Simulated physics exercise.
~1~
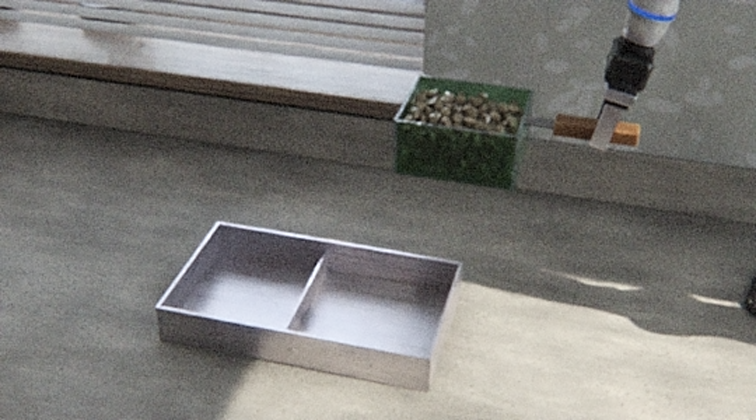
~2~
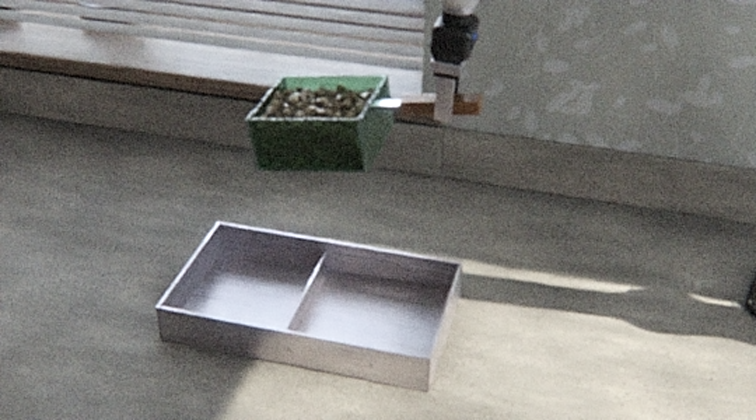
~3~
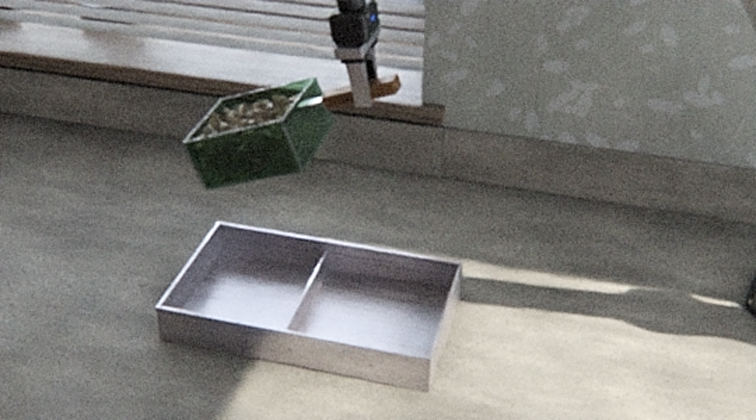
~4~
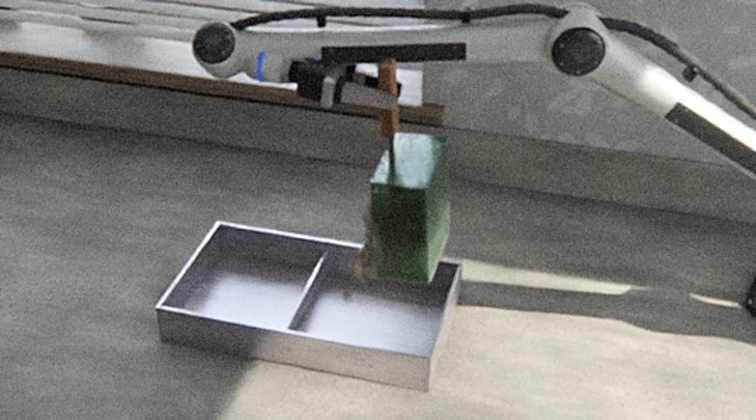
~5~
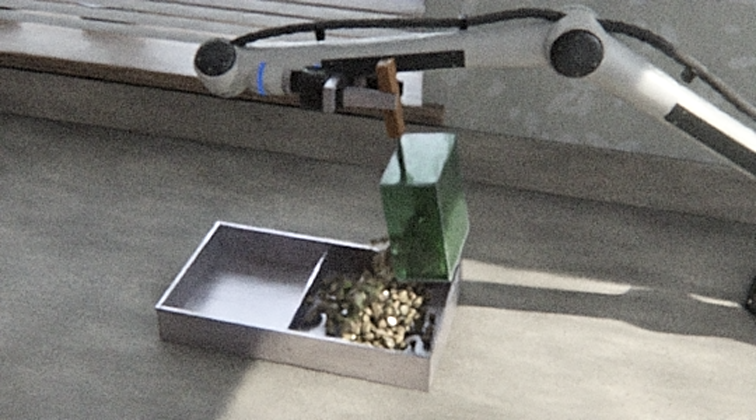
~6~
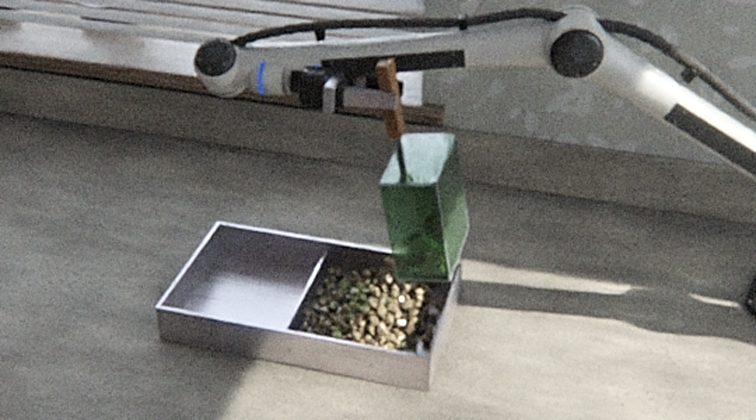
In this clip, a robot arm carries a green box of small pebbles leftward over a divided metal tray, then swings it back right and tips it steeply, pouring pebbles into the right compartment. The arm ends holding the tilted box still, some pebbles remaining inside.
